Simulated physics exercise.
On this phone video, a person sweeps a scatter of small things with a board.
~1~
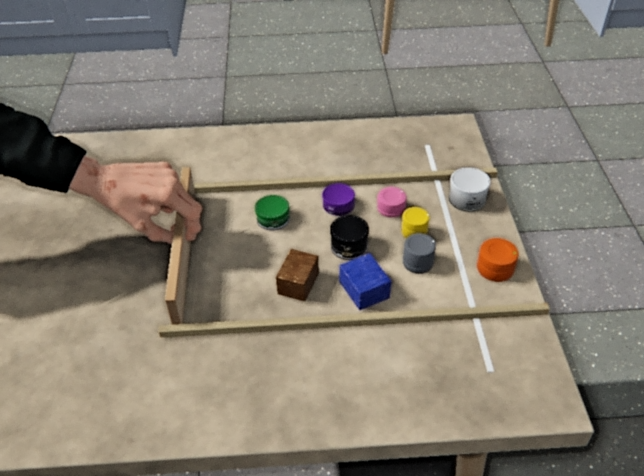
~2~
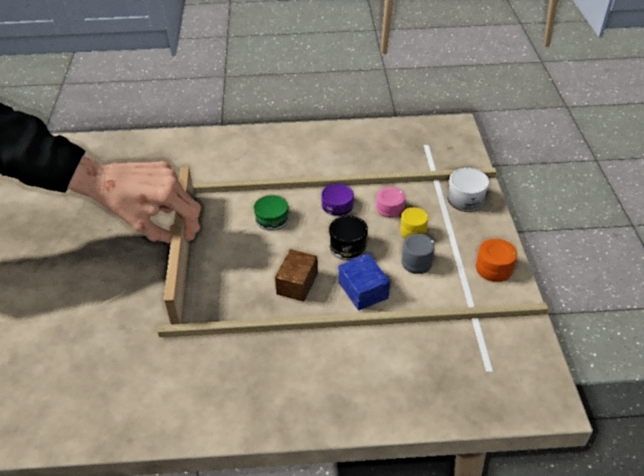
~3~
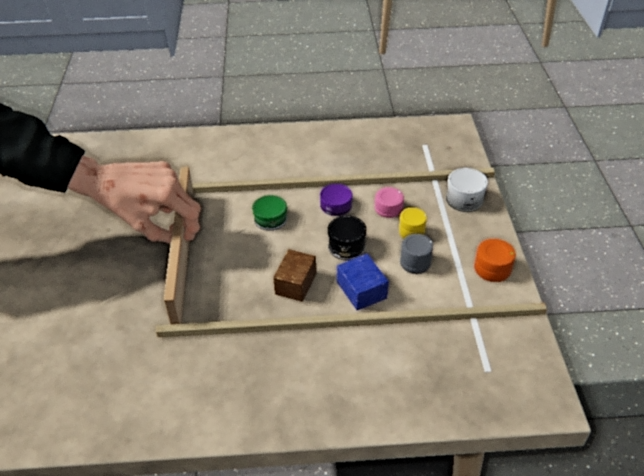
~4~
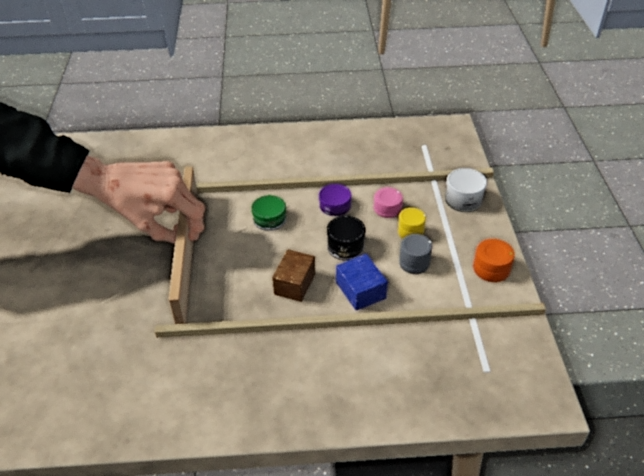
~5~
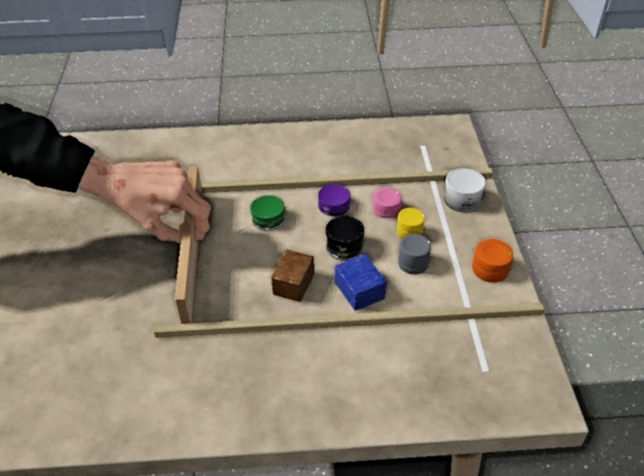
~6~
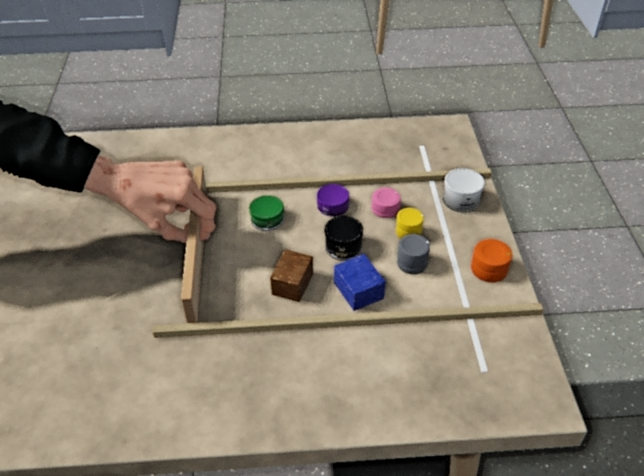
A hand slides an upright wooden board slightly right toward scattered small lids, pots and blocks.
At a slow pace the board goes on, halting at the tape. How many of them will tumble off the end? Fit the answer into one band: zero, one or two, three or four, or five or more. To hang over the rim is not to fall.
I would say one or two.
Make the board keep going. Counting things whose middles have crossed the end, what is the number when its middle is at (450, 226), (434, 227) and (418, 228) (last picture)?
2; 0; 0.
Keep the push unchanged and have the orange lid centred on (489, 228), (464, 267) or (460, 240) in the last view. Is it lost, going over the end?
Try one it is not knocked off; try two it goes off the edge; try three it is not knocked off.
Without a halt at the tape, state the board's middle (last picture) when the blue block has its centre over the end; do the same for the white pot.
Middle: Roughly (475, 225); roughly (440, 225).
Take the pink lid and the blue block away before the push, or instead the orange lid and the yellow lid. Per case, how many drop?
The counts: 0 and 1.
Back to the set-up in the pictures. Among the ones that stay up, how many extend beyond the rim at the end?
I count 0 overhanging.
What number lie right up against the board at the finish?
That number would be 4.
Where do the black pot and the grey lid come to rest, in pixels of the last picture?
You'll find the black pot at roughly (468, 233) and the grey lid at roughly (499, 249).
A little later, none off yet; orange lid at rest near (491, 261); white pot at rest near (463, 191); yellow lid at rest near (410, 225).
Next, none off yet; orange lid at rest near (491, 261); white pot at rest near (463, 191); yellow lid moving near (415, 224).
When it is over, the number that fall off is one or two; down, white pot and orange lid.
